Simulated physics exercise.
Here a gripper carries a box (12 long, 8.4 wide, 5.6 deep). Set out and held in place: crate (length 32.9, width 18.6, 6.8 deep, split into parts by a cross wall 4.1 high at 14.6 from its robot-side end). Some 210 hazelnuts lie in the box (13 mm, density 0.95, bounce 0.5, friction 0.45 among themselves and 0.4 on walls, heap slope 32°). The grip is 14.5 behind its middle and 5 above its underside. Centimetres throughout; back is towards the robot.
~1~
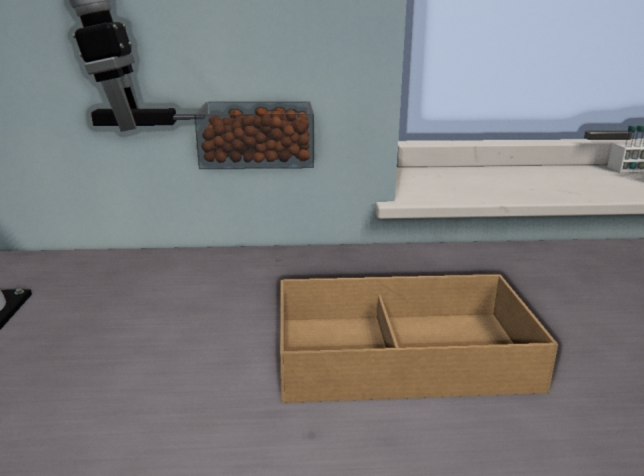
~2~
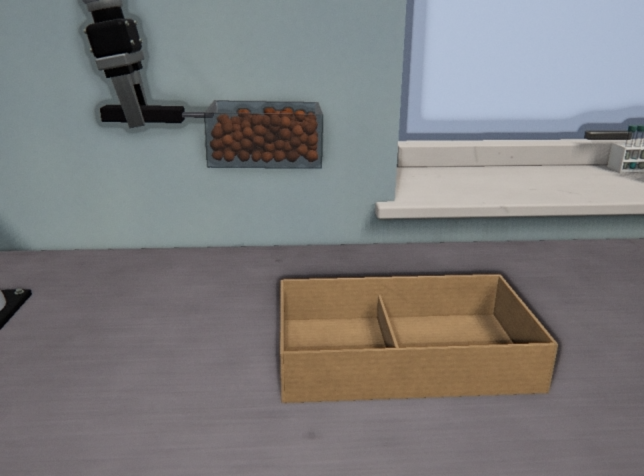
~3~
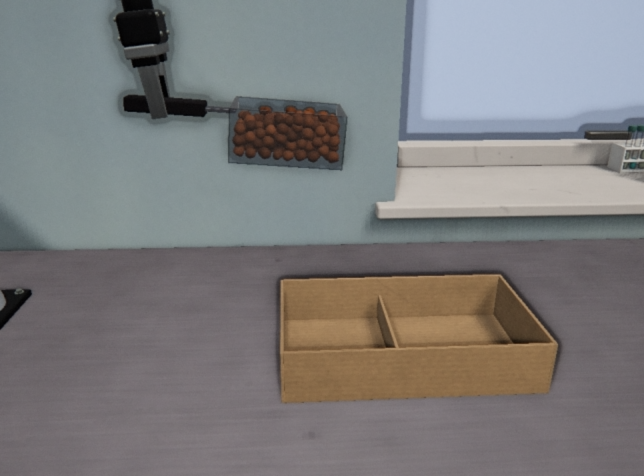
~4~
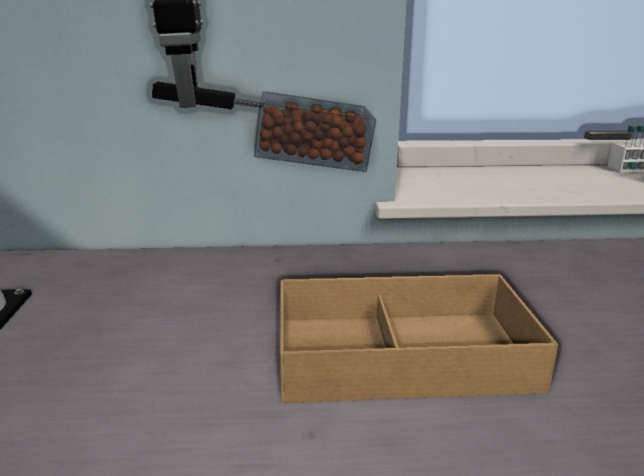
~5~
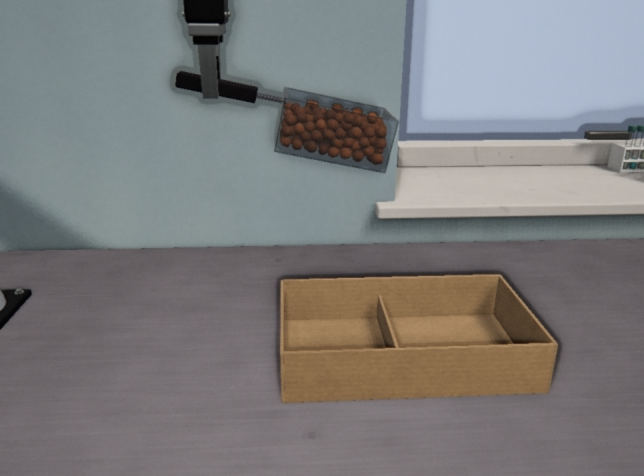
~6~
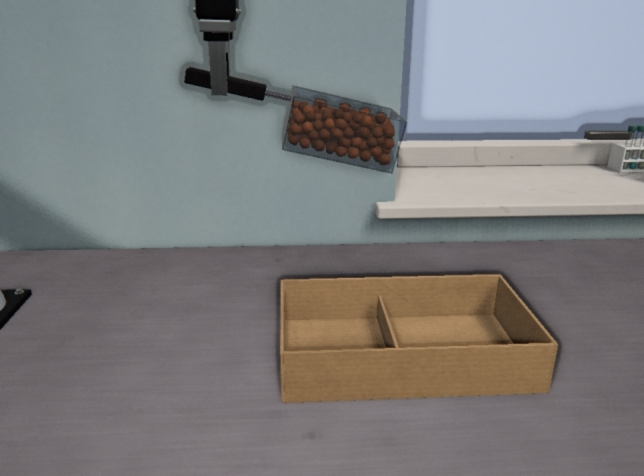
Above a grey tabletop with a divided cardboard box, a robot gripper carrying a clear box of hazelnuts rightward, gradually tilting it forward.
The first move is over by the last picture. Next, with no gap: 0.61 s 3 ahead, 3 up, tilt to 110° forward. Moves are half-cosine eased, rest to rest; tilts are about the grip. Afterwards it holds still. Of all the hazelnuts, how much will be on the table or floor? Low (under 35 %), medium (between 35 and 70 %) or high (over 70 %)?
Answer: High; over 70 % of the hazelnuts finish on the table or floor.
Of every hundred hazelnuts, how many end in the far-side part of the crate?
Roughly 0 per cent.
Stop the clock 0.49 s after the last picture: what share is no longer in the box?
About 10 per cent by then.
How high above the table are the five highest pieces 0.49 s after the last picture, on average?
About 30 cm.
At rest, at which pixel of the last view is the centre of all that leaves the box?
Around (241, 357).
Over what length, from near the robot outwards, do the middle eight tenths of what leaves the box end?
Roughly 14 cm.
Then, 0.24 s on, tilted 47° forward, highest piece 31 above the table; 207 in the box.
Then, 0.49 s on, tilted 101° forward, highest piece 31 above the table; 190 in the box, 2 in the robot-side part, 15 in flight or on a rim.
Then, 0.81 s on, tilted 110° forward, highest piece 25 above the table; 79 in the box, 75 on the table or floor, 2 in the robot-side part, 51 in flight or on a rim.
Then, 1.86 s on, tilted 110° forward, highest piece 2 above the table; 196 on the table or floor, 10 in the robot-side part, 1 in the far-side part.
In the end, 196 on the table or floor, 10 in the robot-side part, 1 in the far-side part. That is 95 % on the table or floor.
